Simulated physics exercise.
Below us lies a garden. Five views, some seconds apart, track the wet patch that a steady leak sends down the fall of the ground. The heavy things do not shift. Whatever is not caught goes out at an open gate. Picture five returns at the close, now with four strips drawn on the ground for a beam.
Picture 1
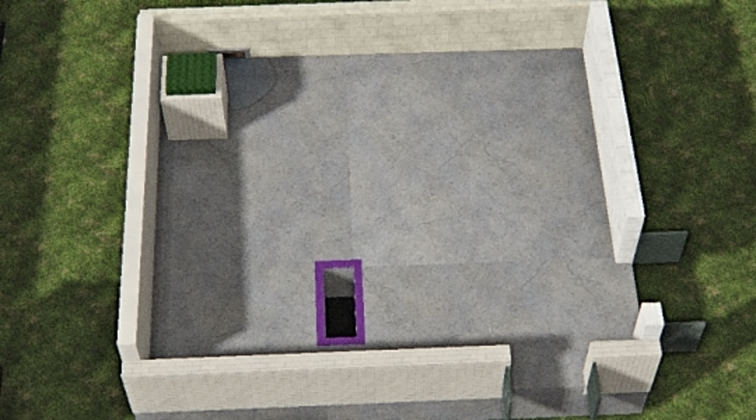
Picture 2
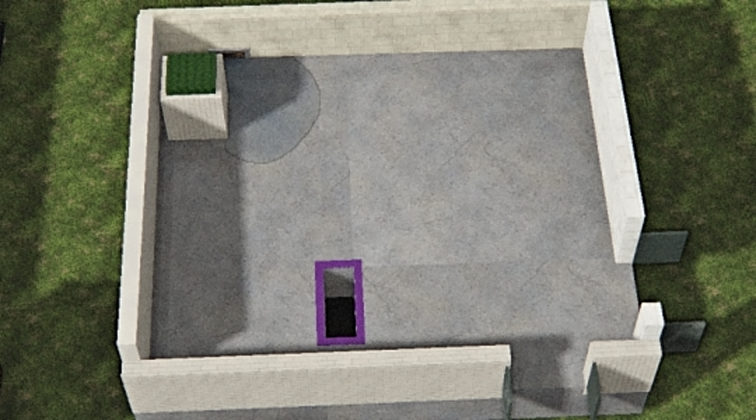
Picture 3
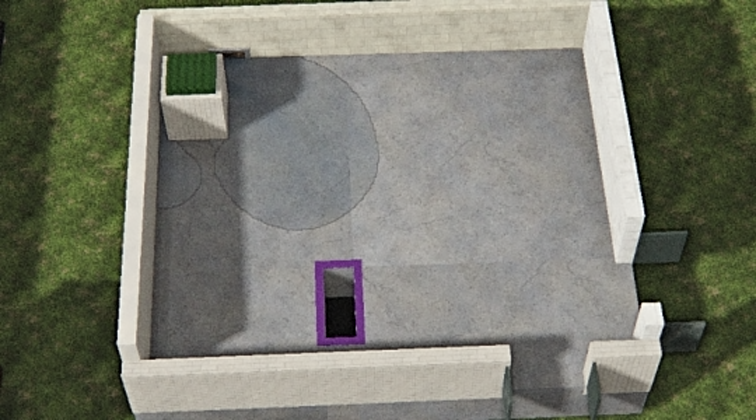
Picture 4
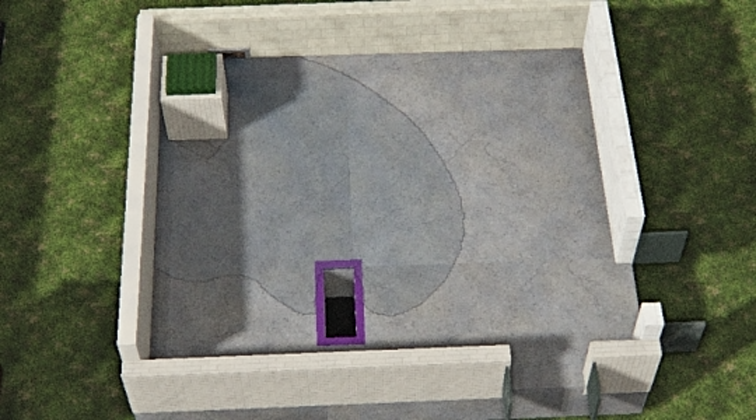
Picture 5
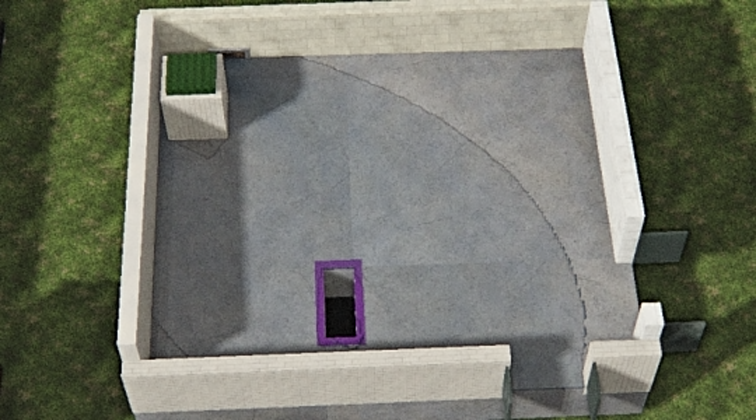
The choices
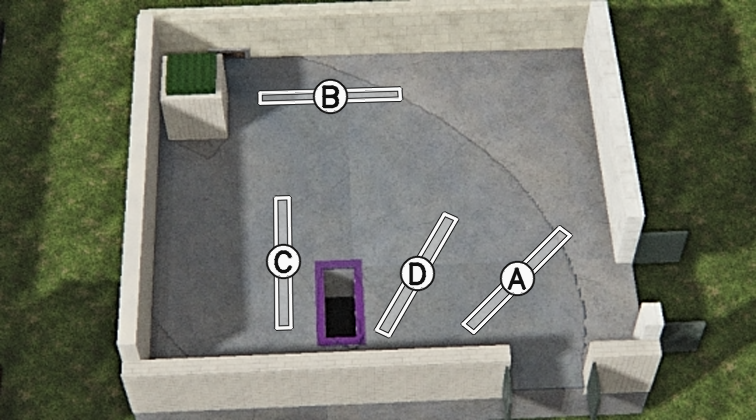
The clip shows a walled, paved yard seen from above, where a thin sheet of water spreads from beside a grass-topped block at the upper left, reaches the purple-edged drain, and extends across much of the floor toward the right.
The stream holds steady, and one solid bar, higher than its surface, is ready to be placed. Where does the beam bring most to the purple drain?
D is best.
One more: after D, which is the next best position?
A it is.
In white, A from (468, 328) to (564, 231); B from (260, 98) to (400, 94); C from (283, 327) to (282, 197); D from (382, 332) to (450, 216).
For position A, about 44 % of the stream goes into the purple drain, about 56 % out by the gates.
For position B, about 25 % of the stream goes into the purple drain, about 75 % out by the gates.
For position C, about 20 % of the stream goes into the purple drain, about 80 % out by the gates.
For position D, about 59 % of the stream goes into the purple drain, about 41 % out by the gates.
